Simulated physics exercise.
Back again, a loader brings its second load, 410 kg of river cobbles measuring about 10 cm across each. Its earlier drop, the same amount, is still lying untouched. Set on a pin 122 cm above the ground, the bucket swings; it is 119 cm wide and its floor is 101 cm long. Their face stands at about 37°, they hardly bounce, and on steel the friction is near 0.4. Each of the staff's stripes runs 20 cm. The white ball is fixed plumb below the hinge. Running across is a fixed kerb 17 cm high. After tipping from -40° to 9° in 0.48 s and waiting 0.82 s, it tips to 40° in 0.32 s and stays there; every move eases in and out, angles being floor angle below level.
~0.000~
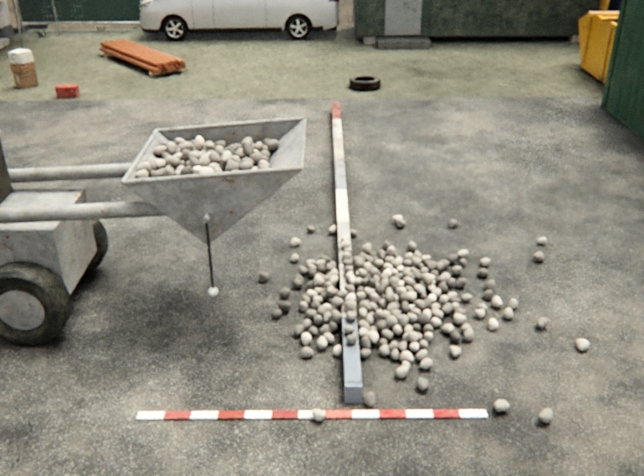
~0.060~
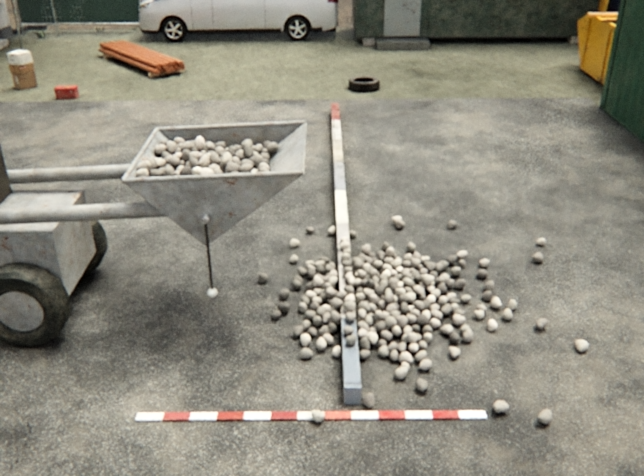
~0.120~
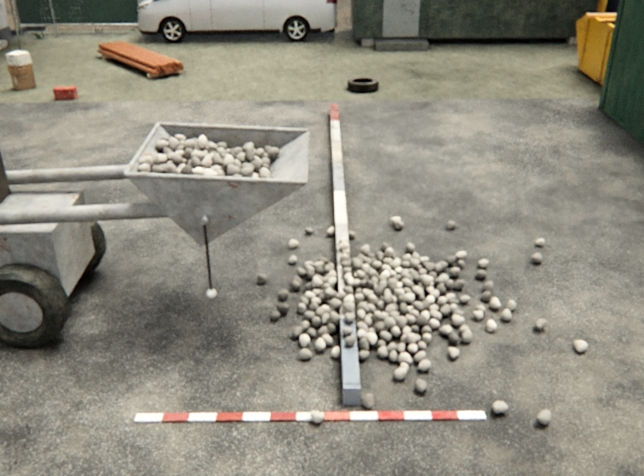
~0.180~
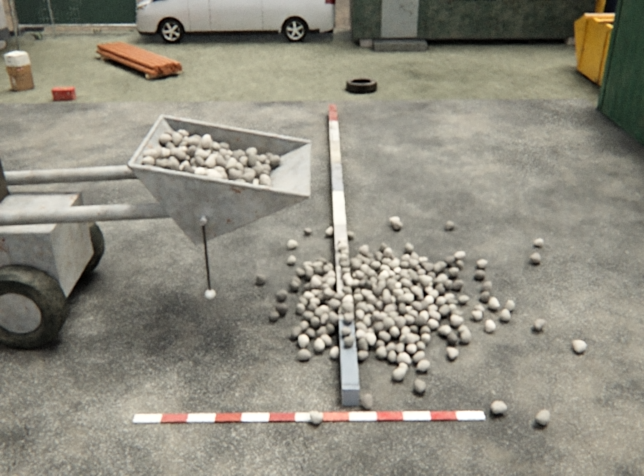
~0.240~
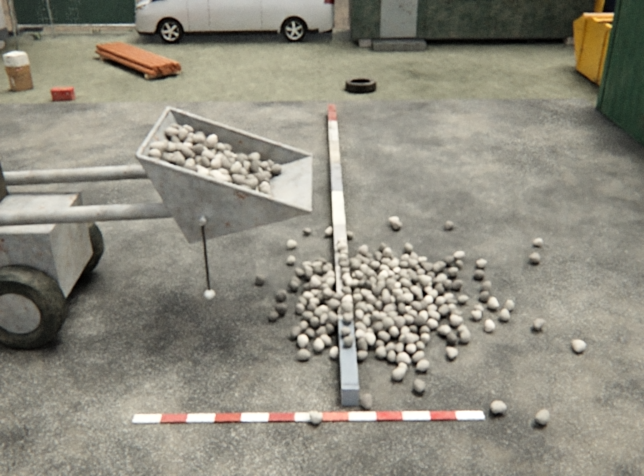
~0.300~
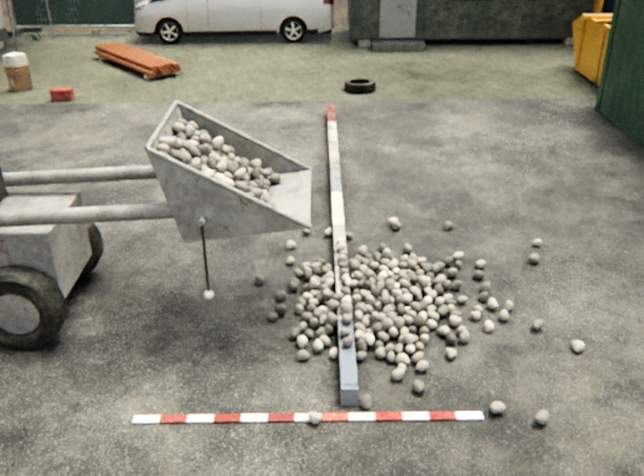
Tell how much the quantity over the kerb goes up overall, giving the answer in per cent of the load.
It goes up by roughly 13 per cent.
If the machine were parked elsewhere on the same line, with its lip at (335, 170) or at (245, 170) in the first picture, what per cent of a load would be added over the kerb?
Around 45 and 0 percent respectively.
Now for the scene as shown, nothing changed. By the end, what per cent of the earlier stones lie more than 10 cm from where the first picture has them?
I'd say roughly 5 per cent of them.
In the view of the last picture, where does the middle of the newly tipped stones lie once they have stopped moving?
Near (311, 295).
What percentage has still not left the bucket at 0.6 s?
100 %.
After 0.4 s the floor is at 5°; in per cent of one load, 100 in the bucket, 24 on this side of the kerb, 76 over the kerb; the foremost stones are at (527, 303).
After 0.6 s the floor is at 9°; in per cent of one load, 100 in the bucket, 24 on this side of the kerb, 76 over the kerb; the foremost stones are at (527, 303).
After 2.1 s the floor is at 40°; in per cent of one load, 20 in the bucket, 94 on this side of the kerb, 86 over the kerb; the foremost stones are at (527, 303).
After 4.9 s the floor is at 40°; in per cent of one load, 0 in the bucket, 111 on this side of the kerb, 89 over the kerb; the foremost stones are at (527, 303). Net gain over the kerb, 13.
